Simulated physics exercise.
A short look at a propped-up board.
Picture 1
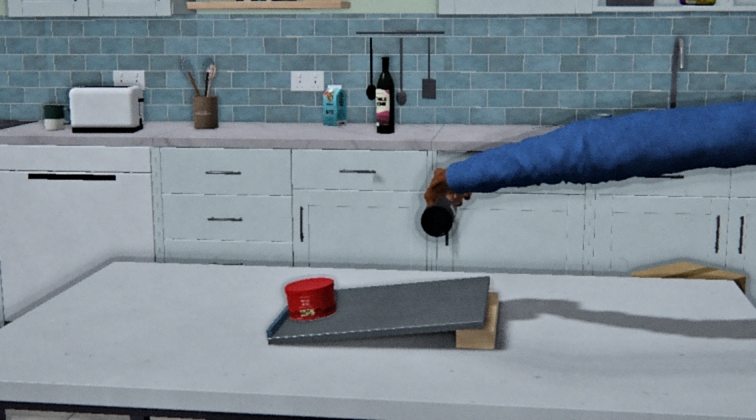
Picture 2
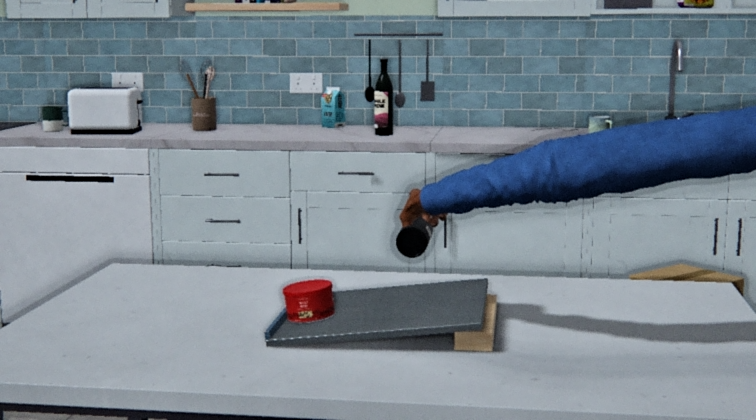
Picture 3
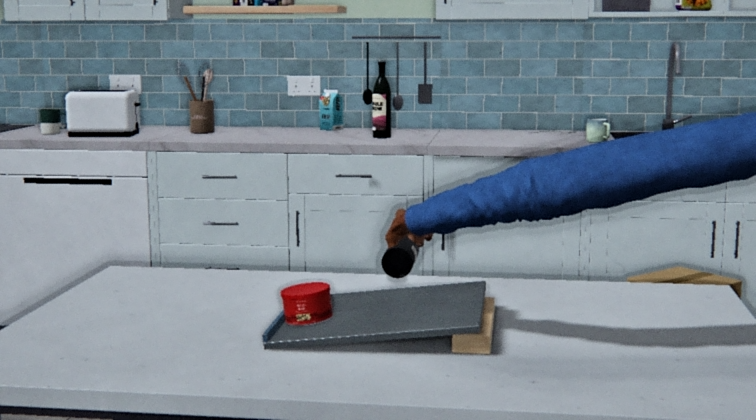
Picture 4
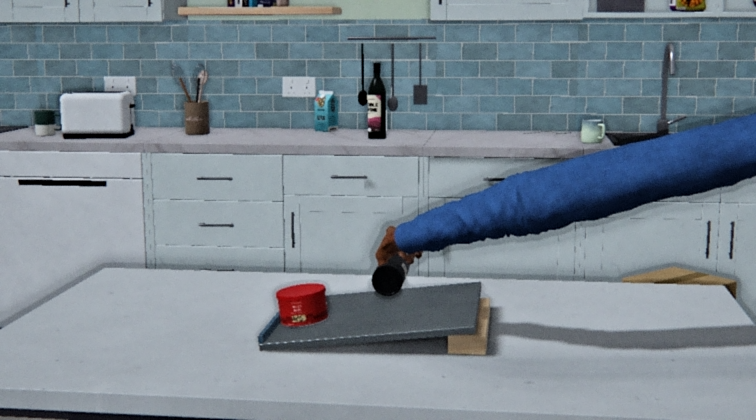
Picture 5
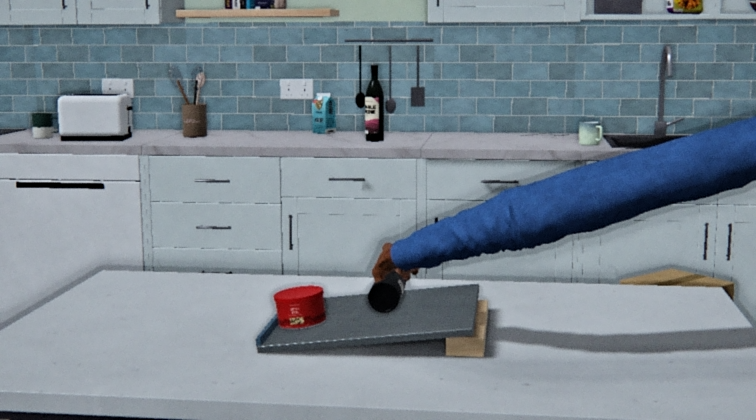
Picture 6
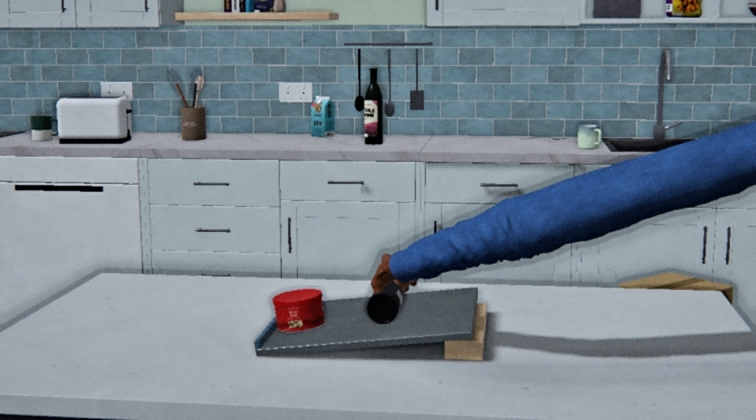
A hand at the end of a blue-sleeved arm lowers a black jar on its side, moving down and to the left over a kitchen counter. The jar comes down onto a sloping grey board propped on a wooden block, beside a red tub, with the hand still on it.
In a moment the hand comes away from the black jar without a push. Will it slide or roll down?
The black jar runs down the board.
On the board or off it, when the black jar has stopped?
It stops on the board.
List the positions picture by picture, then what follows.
The first picture shows coming down; black jar (440, 215); red tub (311, 300).
The second picture shows coming down; black jar (416, 235); red tub (309, 302).
The third picture shows coming down; black jar (401, 255); red tub (307, 305).
The fourth picture shows coming down; black jar (391, 272); red tub (303, 306).
The fifth picture shows coming down; black jar (388, 289); red tub (301, 308).
The sixth picture shows in place under the hand; black jar (387, 300); red tub (299, 311).
Then, 0.40 s later than the last frame, black jar moved a little near (373, 302).
Then, 0.60 s later than the last frame, black jar moved about its own width near (347, 304).
When it is over, moved from the start, black jar; red tub as before. End places, in pixels of the last picture, black jar near (339, 304). The black jar goes downhill.
